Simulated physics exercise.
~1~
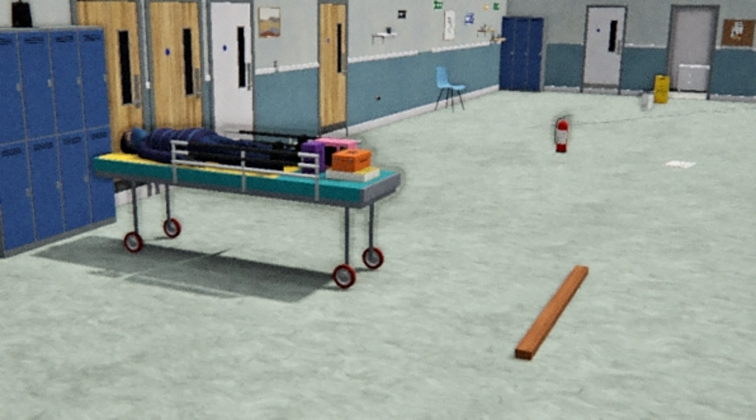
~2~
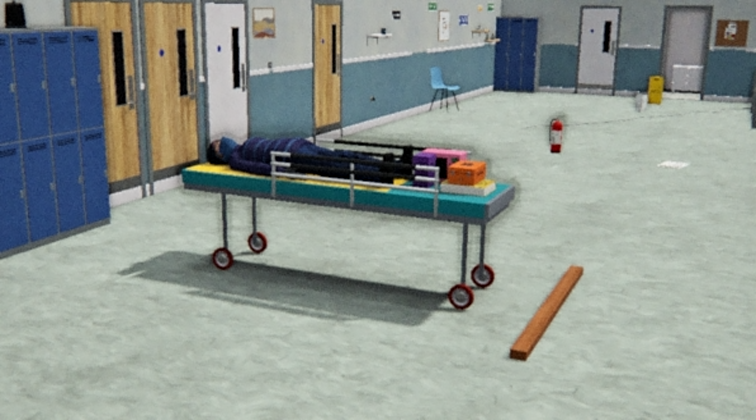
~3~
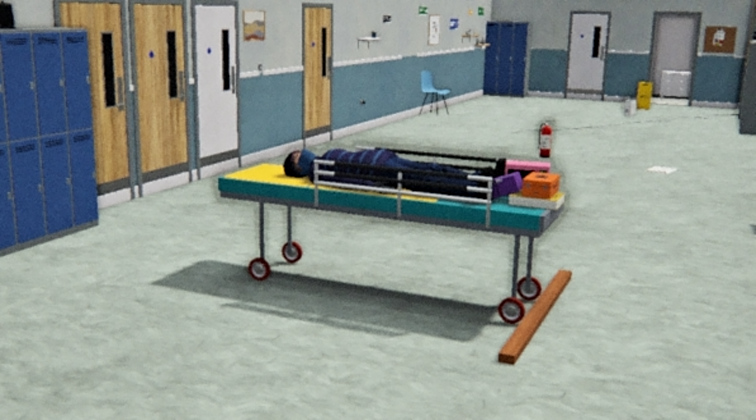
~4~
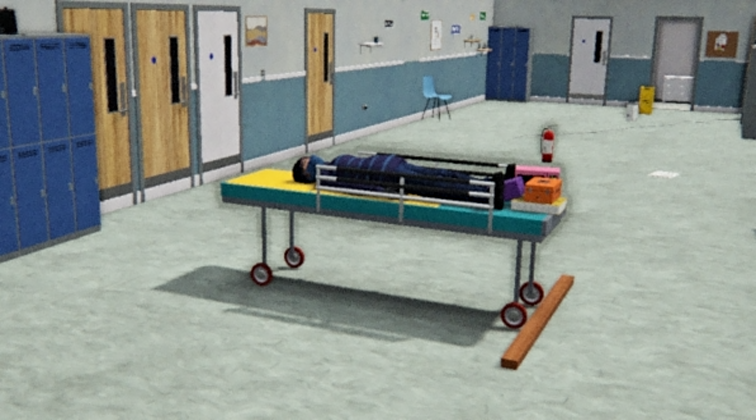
A hospital trolley with a teal and yellow top rolls rightward along a grey-floored corridor, seen from a slightly raised, gently swaying view, with blue lockers and wooden doors at left. A person in dark clothing lies on it behind a side rail, with pink, purple, orange and yellow items near the right end. A reddish-brown sill lies across the floor ahead. The wheels meet the sill and the trolley stops. The person slides toward the right end, and the purple pump tips onto its side. Everything stays aboard, and the feet stop short of the end.
